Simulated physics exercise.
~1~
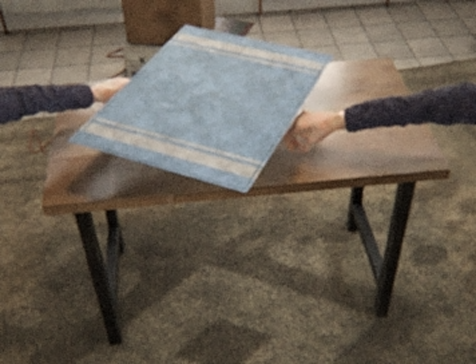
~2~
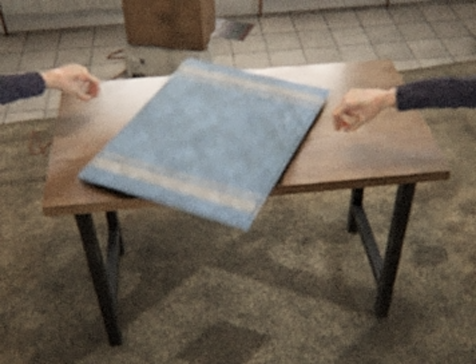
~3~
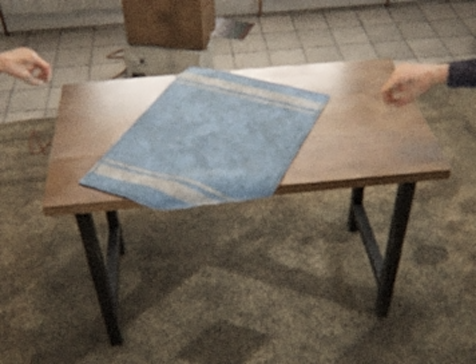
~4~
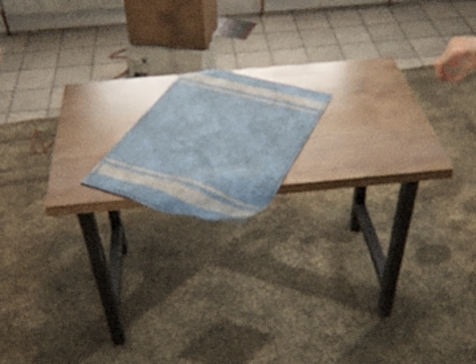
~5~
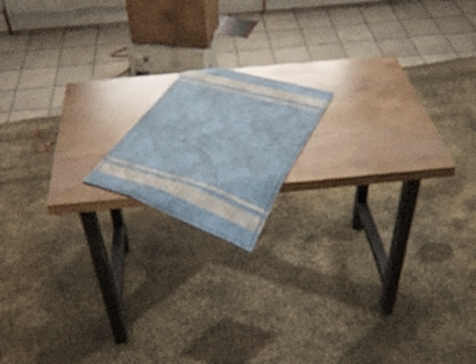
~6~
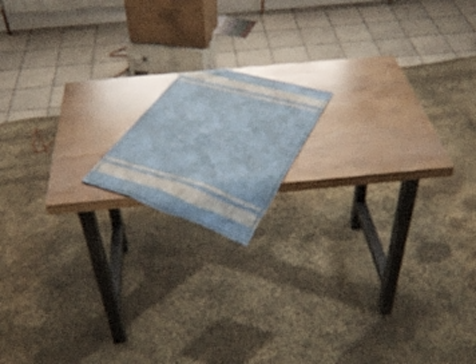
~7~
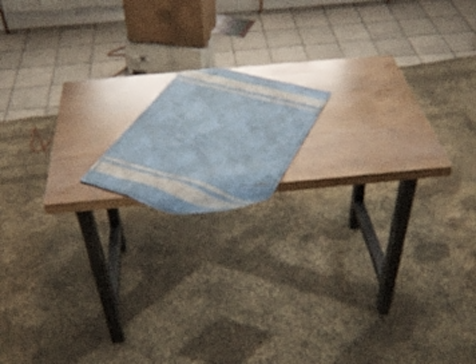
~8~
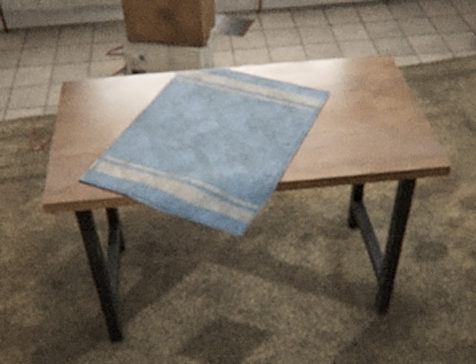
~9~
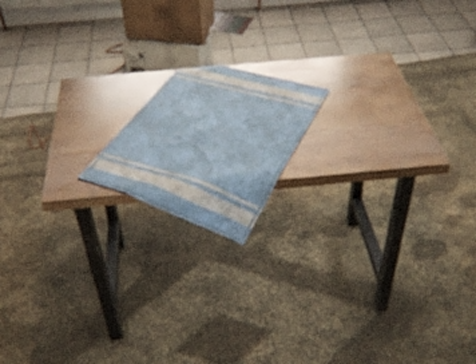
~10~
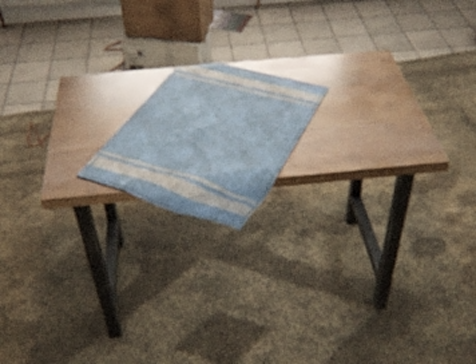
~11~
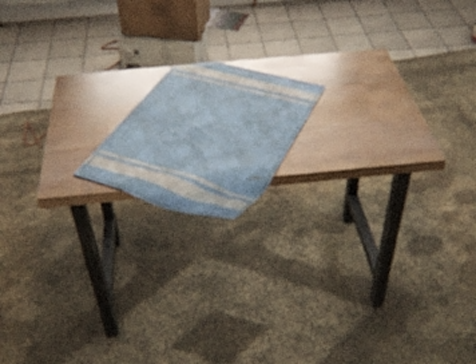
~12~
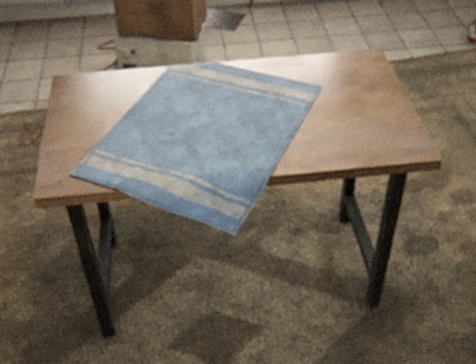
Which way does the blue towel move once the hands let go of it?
It moves down, dropping a short way onto the table top.
On a wooden table, two hands releasing a blue towel with pale stripes, its front corner overhanging the edge as it stays put.
